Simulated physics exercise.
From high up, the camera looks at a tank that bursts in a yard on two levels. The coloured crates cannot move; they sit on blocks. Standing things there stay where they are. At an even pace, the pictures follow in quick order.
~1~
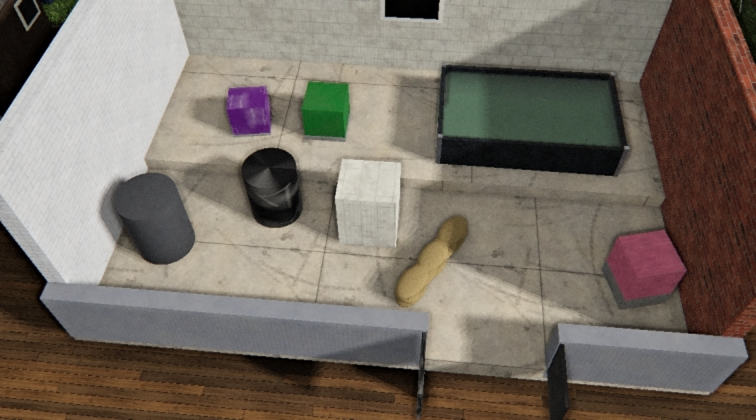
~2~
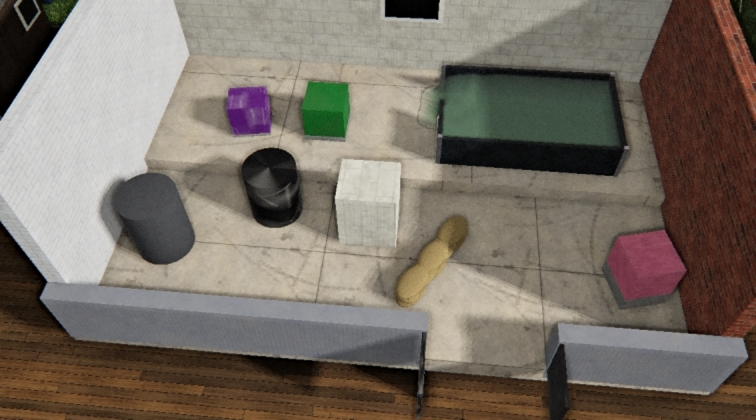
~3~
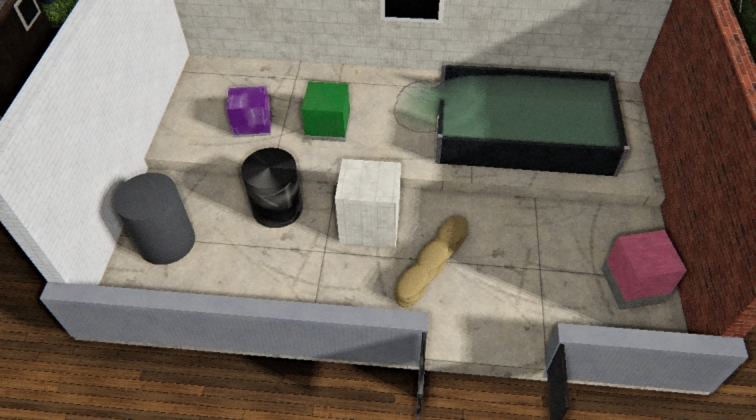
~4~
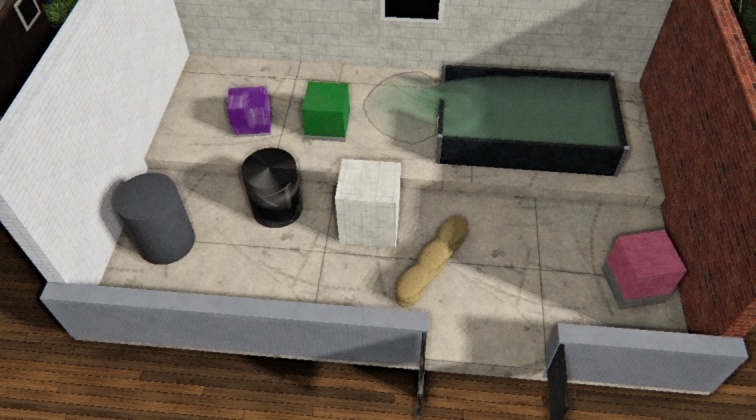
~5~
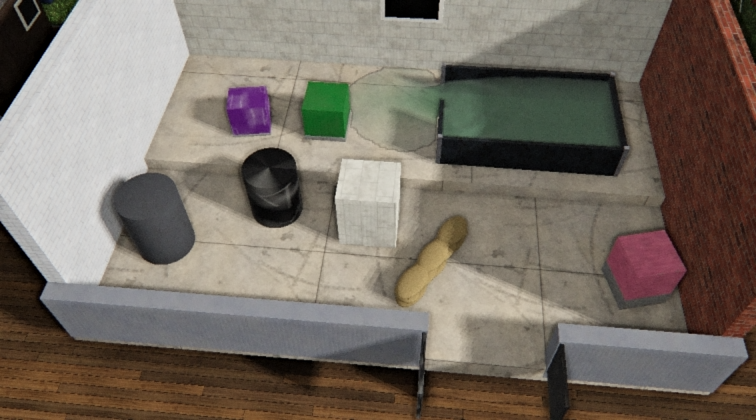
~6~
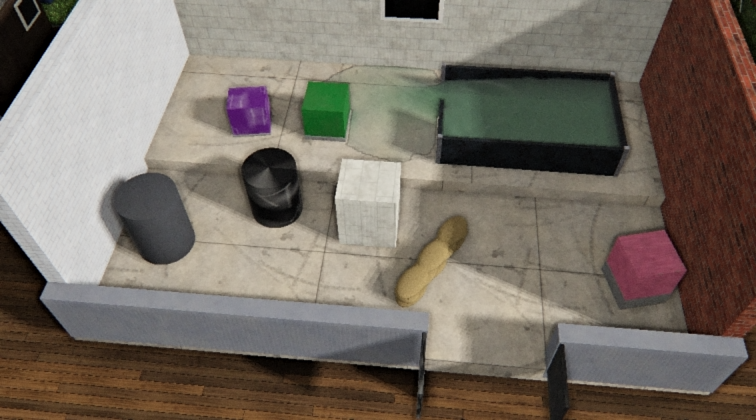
A large dark-framed tank of greenish water burst at its left side in a walled yard, and the water poured out, spreading left across the upper level toward a green block while everything else stayed still.
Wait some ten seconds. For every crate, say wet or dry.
Green crate - wet; pink crate - dry; purple crate - wet.
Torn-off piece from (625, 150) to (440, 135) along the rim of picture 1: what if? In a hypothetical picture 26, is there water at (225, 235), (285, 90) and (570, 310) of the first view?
Going through them in turn: Still unsoaked, then still unsoaked, then reached by the flood.
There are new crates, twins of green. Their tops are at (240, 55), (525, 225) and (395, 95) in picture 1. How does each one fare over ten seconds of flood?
In order, the crates: One gets flooded, two stays clear, three gets flooded.
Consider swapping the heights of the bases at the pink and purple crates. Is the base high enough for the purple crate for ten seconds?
The purple holds out.
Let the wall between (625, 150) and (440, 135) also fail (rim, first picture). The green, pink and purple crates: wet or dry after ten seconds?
Green crate: Untouched; pink crate: Reached; purple crate: Untouched.
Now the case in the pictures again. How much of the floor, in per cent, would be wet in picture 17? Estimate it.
Roughly 25 per cent.
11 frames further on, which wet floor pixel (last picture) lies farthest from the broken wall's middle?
Near (188, 60).
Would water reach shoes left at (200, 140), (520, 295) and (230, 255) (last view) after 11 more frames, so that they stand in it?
Status by point, in sequence: Unwetted; unwetted; unwetted.
A moment on, water covers 15 % of the floor; the green crate water round its plinth, the pink crate not reached, the purple crate water round its plinth.
Next, water covers 25 % of the floor; the green crate water round its plinth, the pink crate not reached, the purple crate water round its plinth.
Then, water covers 35 % of the floor; the green crate water round its plinth, the pink crate not reached, the purple crate water round its plinth.
Later, water covers 60 % of the floor; the green crate water round its plinth, the pink crate water round its plinth, the purple crate water round its plinth.
In the end, water covers 80 % of the floor; the green crate was topped, the pink crate stayed above the water, the purple crate was topped.
